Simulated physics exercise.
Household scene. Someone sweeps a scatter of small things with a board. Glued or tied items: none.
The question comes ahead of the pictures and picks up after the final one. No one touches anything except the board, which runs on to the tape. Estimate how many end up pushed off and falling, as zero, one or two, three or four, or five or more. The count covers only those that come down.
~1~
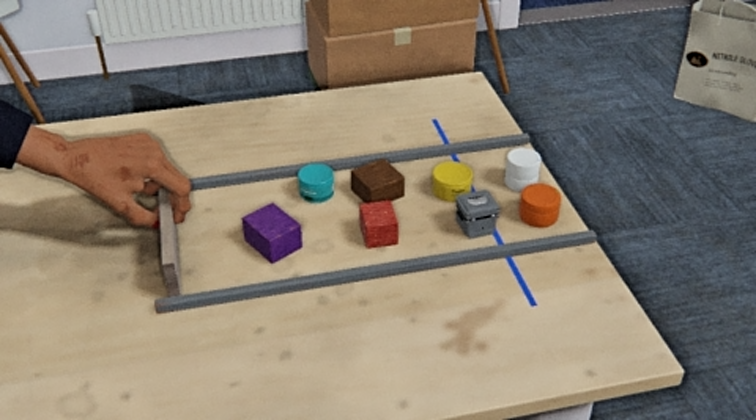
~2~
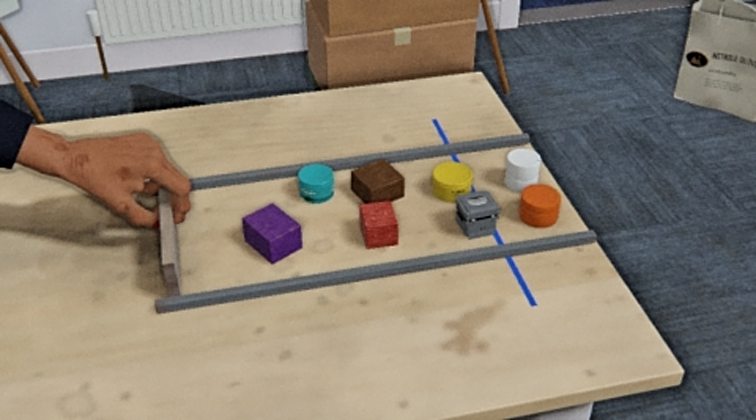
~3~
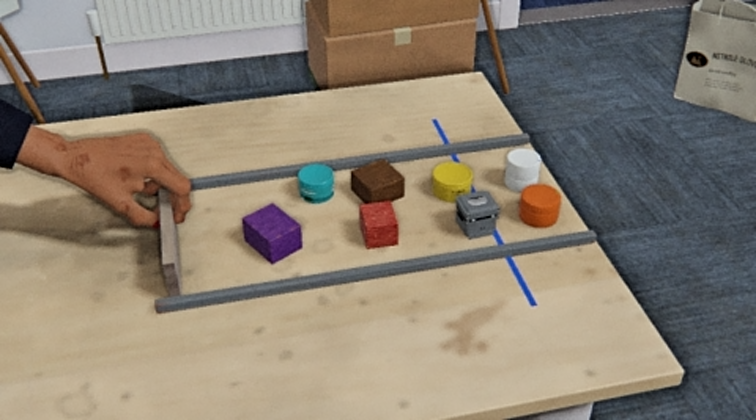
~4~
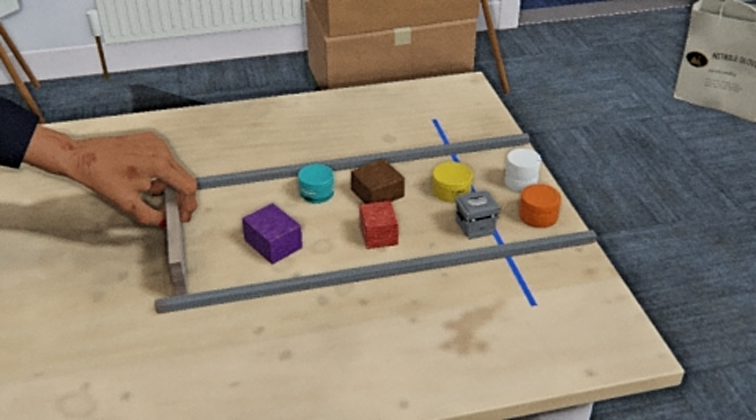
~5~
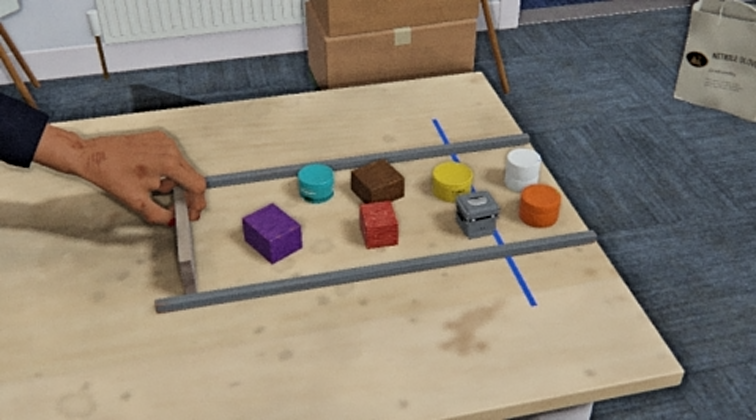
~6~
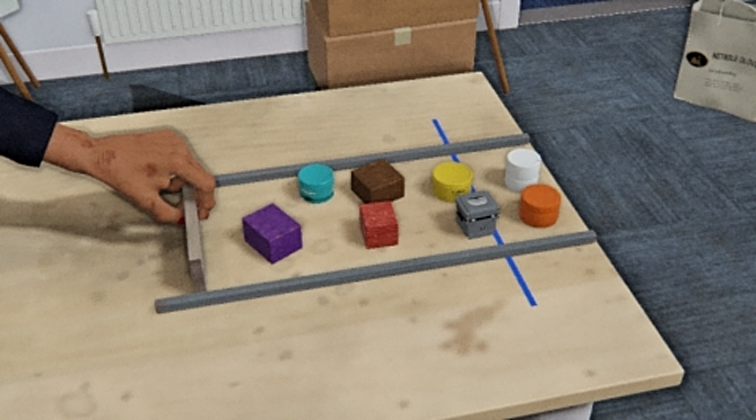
The number that tumble down is under three but above nil.
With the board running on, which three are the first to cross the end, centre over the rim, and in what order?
Orange lid, grey case, white lid.
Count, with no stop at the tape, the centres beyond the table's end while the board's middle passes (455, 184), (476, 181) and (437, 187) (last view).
Result per place: 1; 1; 0.
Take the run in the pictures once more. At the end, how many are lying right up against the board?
3 of them.
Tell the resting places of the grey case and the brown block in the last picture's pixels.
The grey case ends at (576, 204) and the brown block at (496, 173).
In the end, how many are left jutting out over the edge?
I count 2 overhanging.
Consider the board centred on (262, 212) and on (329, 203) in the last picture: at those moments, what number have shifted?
First 1, after that 4.
Soon after, none off yet; white lid at rest near (522, 170); orange lid at rest near (540, 206); grey case at rest near (476, 214).
In the end, the number that fall off is one or two; gone, orange lid.
